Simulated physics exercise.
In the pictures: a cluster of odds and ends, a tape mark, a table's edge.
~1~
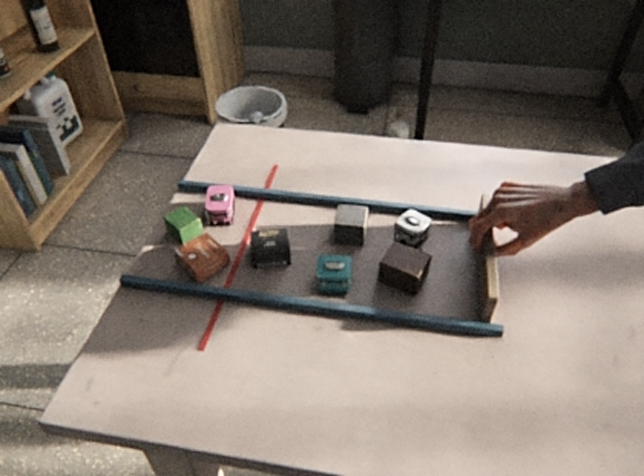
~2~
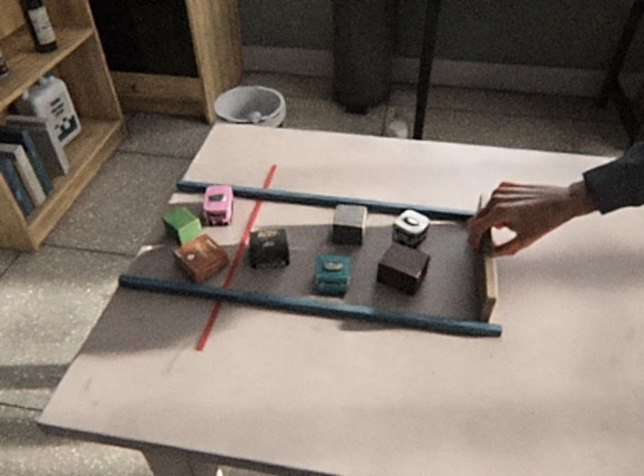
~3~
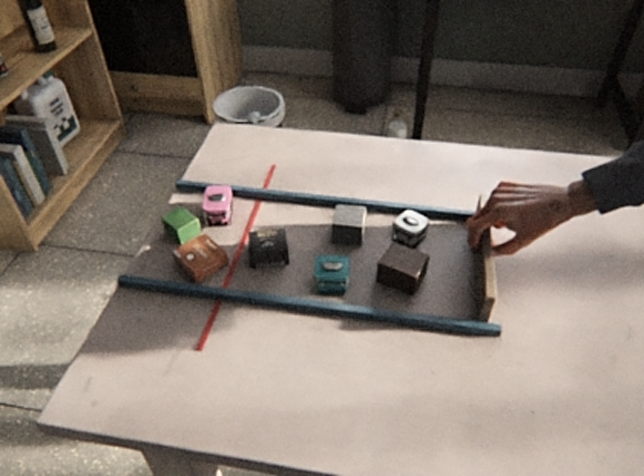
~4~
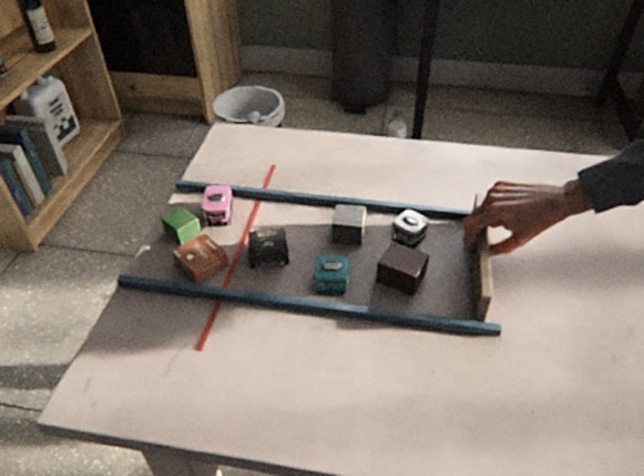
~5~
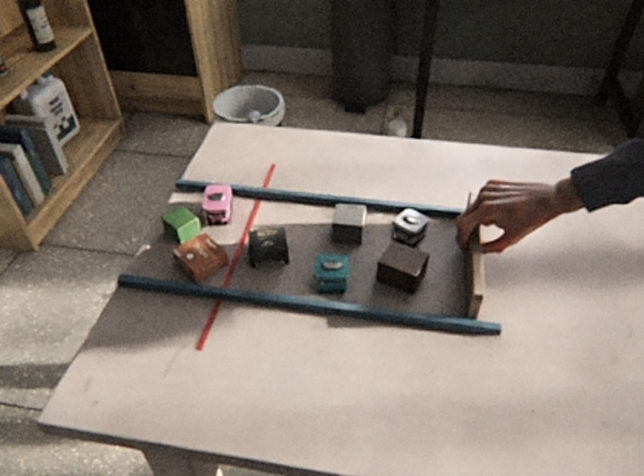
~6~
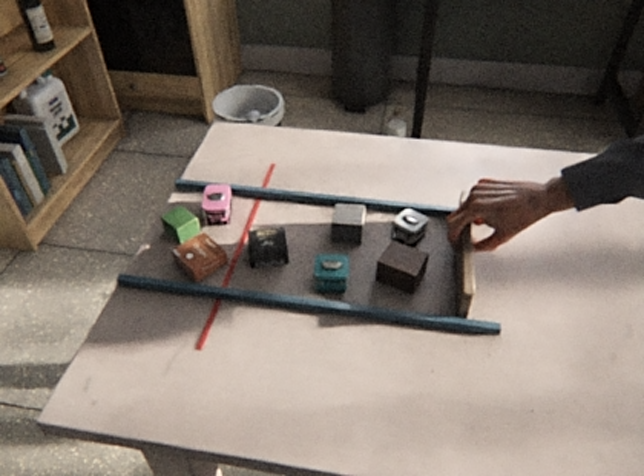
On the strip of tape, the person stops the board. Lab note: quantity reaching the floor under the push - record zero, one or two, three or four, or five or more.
Recorded: Zero.
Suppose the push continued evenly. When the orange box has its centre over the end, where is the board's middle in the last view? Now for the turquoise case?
Approx. (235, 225) for the first, approx. (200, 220) for the second.
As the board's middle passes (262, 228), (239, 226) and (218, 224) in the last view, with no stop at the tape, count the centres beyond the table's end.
Result per place: 0; 0; 2.
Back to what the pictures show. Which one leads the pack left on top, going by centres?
Result: Orange box.
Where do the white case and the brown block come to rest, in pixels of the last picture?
They end up close to (237, 214) and (214, 249).
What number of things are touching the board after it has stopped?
The count in contact is 2.
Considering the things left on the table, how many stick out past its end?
Things overhanging at the end: 2.
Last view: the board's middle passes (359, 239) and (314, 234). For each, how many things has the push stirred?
At first I count 4, and then 5.
Soon after, none off yet; green block at rest near (181, 224); pink case at rest near (218, 205); orange box at rest near (200, 256).
In the end, the number that fall off is zero.
